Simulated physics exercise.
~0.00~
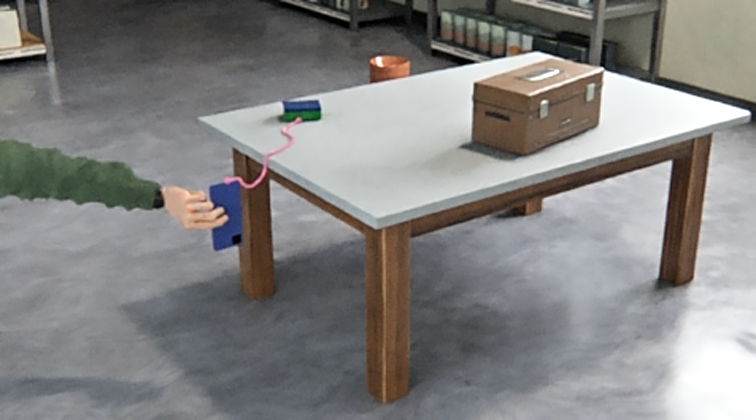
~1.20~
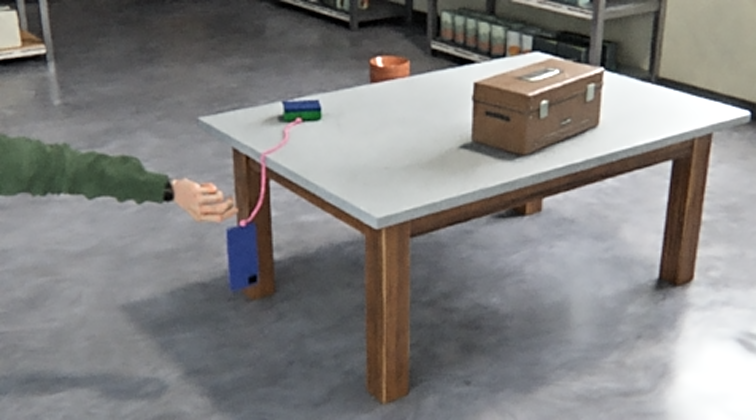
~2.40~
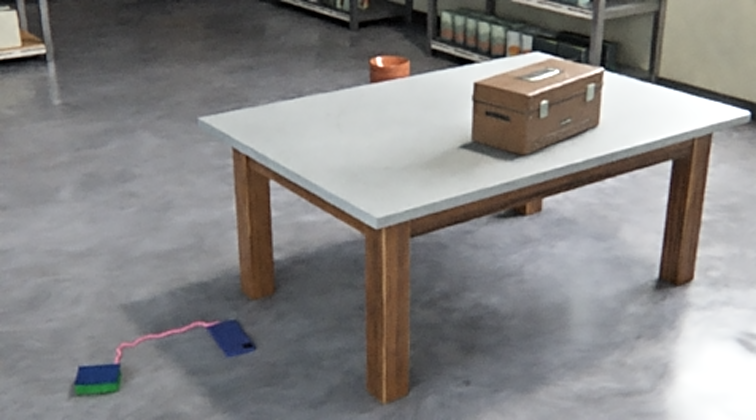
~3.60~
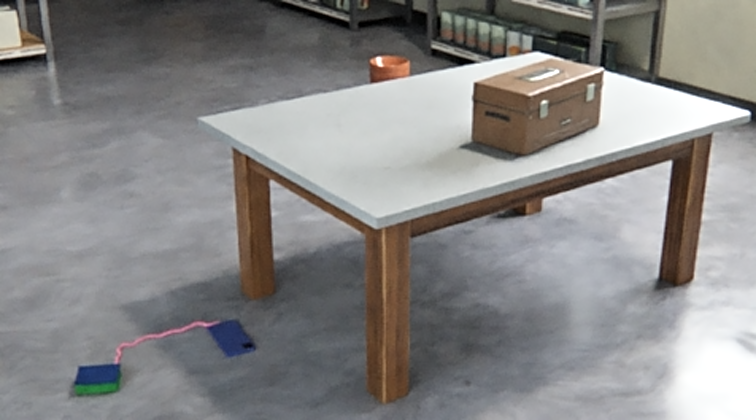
In a workshop, a hand beside a table let go of a blue phone tied by a pink shoelace to a sponge near a brown toolbox, and the phone dropped to the floor, the sponge ending up there too while the toolbox stayed put.
